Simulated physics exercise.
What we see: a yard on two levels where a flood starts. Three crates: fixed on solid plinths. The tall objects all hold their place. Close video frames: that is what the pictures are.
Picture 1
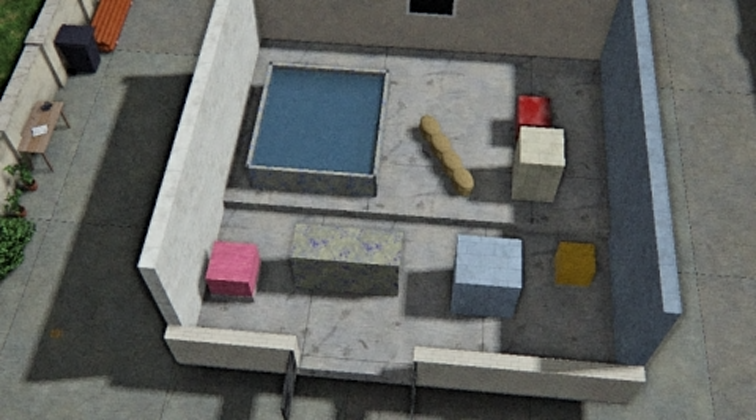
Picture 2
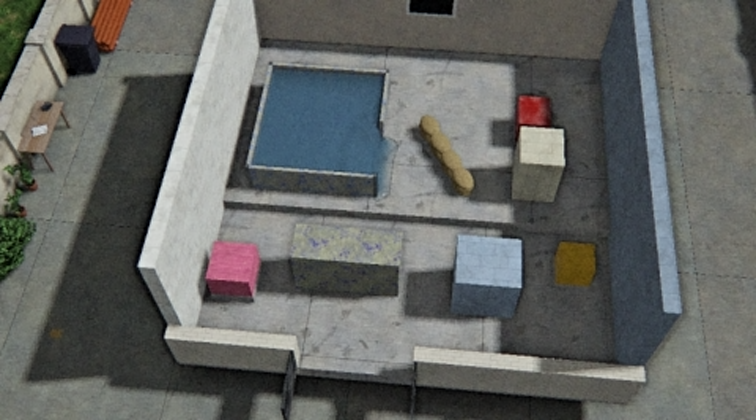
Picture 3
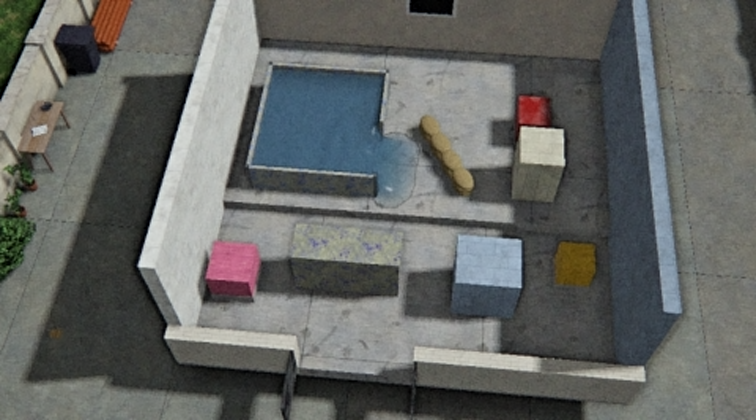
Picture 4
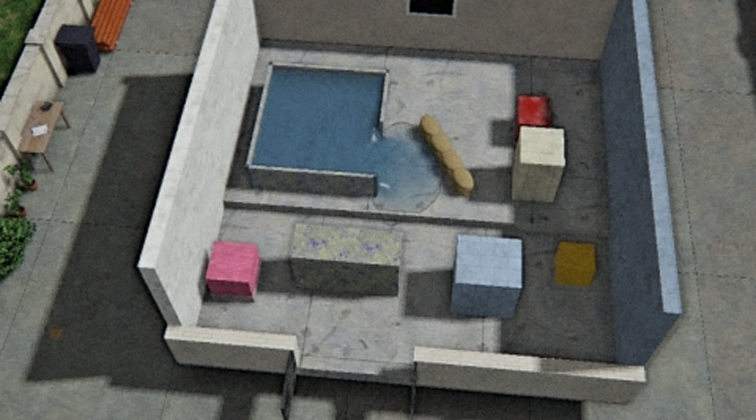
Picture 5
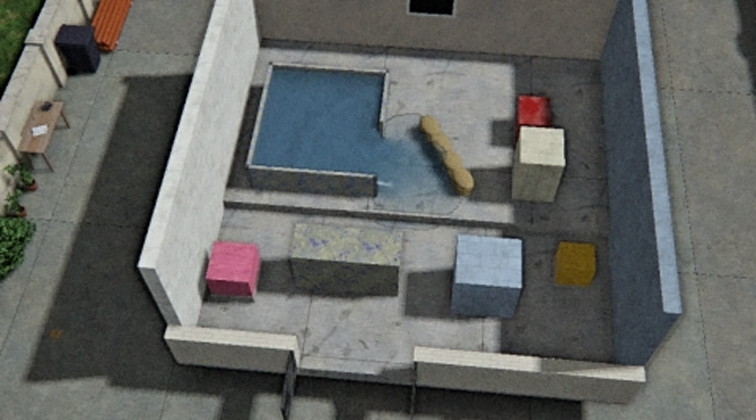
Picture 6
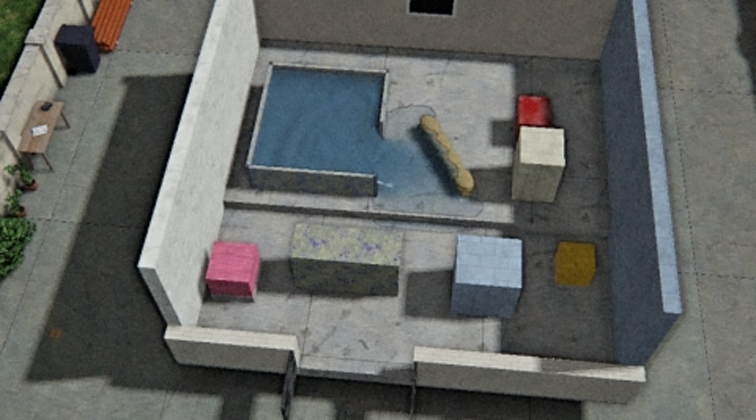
At first, a tank of still water stands whole on the upper level of a walled yard, among colored blocks. Its right side opens near the front corner and water pours out to the right, fanning across the paving until it reaches a lumpy tan barrier, while the blocks stay in place.
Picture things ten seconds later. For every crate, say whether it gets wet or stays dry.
Pink crate: Dry; red crate: Dry; yellow crate: Wet.
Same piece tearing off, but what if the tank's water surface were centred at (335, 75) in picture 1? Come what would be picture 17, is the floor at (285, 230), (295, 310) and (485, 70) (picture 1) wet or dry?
First unwetted; next unwetted; last drenched.
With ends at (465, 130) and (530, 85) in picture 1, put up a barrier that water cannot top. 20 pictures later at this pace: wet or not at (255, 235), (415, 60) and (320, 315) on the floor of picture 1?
As listed: Clear, covered, clear.
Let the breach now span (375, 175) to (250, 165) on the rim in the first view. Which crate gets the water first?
It's the pink crate.
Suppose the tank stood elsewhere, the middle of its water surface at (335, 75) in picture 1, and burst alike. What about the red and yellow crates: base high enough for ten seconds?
Briefly, red gets flooded, while yellow gets flooded.
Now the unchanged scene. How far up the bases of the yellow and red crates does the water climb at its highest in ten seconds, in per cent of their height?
In turn 270 and 30 per cent.
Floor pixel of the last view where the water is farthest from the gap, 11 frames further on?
I'd point to (589, 339).
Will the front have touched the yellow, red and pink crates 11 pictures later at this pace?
At yellow: Gets wet; at red: Stays dry; at pink: Stays dry.
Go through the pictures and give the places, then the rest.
The water tank at (321, 120) is whole and still, in the first picture.
Water pours out at (377, 163) and has run to (387, 140), in the second picture.
Water pours out at (377, 163) and has run to (411, 142), in the third picture.
The front is at (429, 200), out from the gap at (377, 163), in the fourth picture.
Water pours out at (377, 163) and has run to (458, 200), in the fifth picture.
The front is at (474, 209), out from the gap at (377, 163), in the sixth picture.
A moment on, water covers 15 % of the floor; the pink crate not reached, the red crate not reached, the yellow crate water round its plinth.
Next, water covers 25 % of the floor; the pink crate not reached, the red crate not reached, the yellow crate water round its plinth.
Then, water covers 40 % of the floor; the pink crate not reached, the red crate water round its plinth, the yellow crate water round its plinth.
Later, water covers 55 % of the floor; the pink crate not reached, the red crate water round its plinth, the yellow crate water round its plinth.
In the end, water covers 85 % of the floor; the pink crate stayed above the water, the red crate stayed above the water, the yellow crate was topped.
